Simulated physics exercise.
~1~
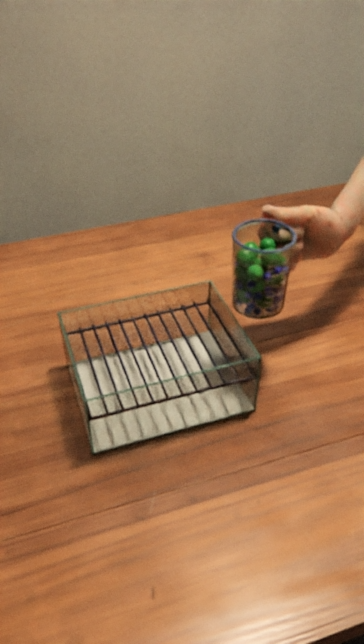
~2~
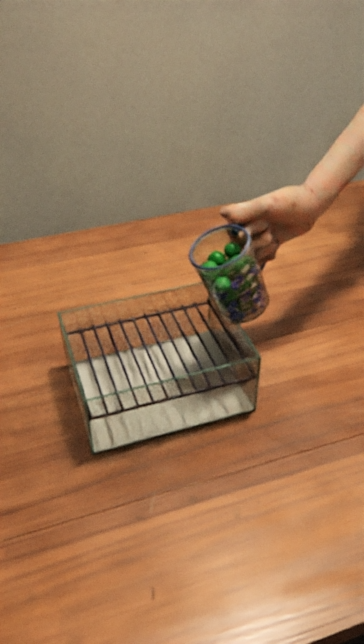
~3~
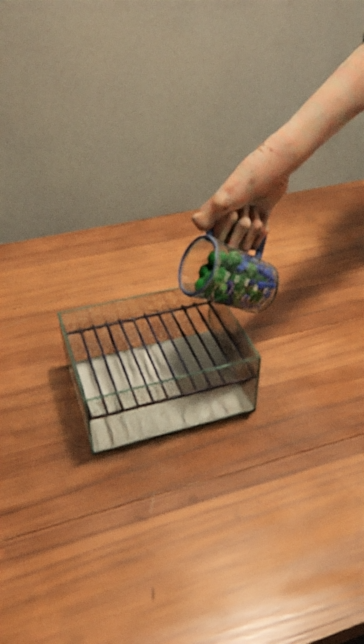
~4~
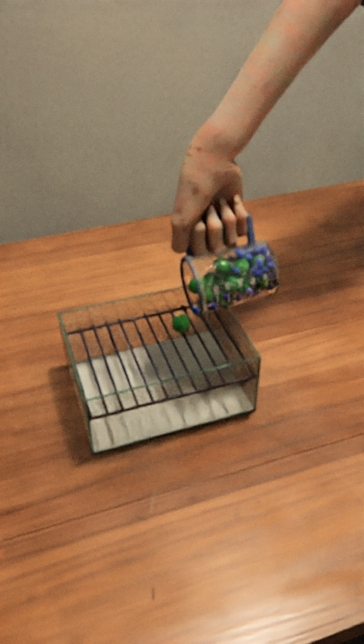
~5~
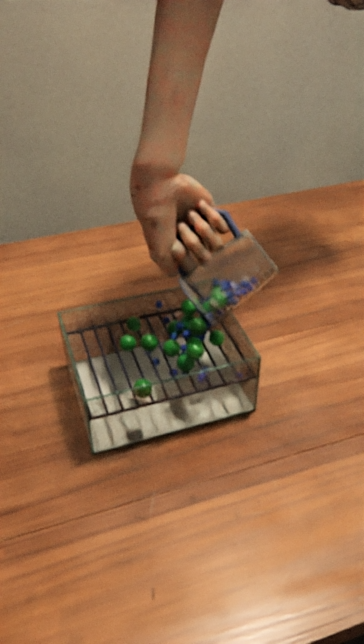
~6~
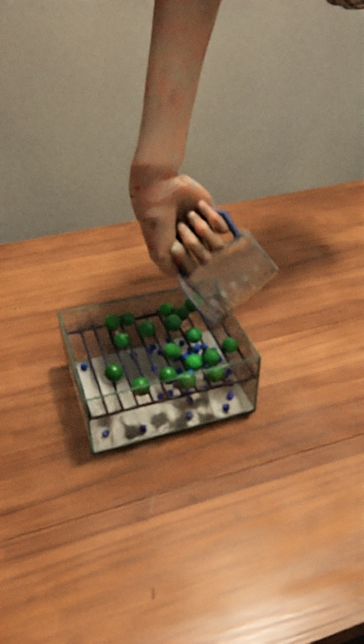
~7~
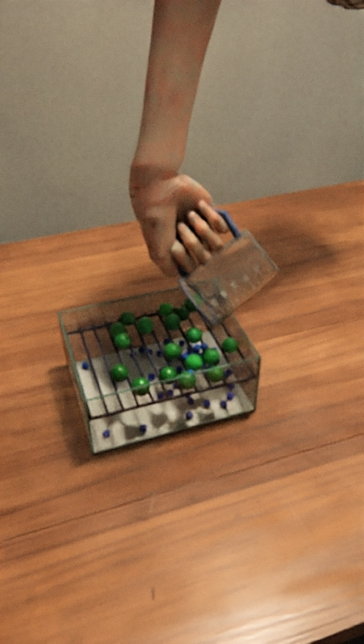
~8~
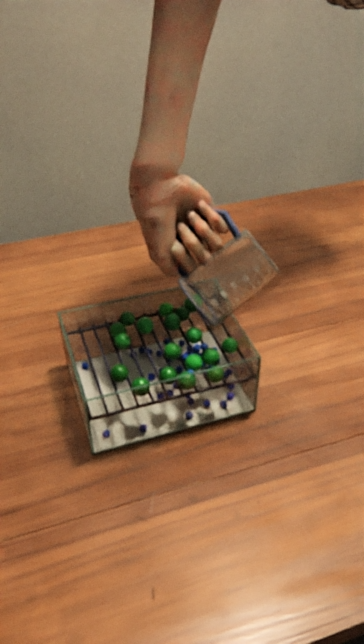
Hand tipping a cup of green and blue balls over a wire rack, greens staying on top, most blues dropping through.
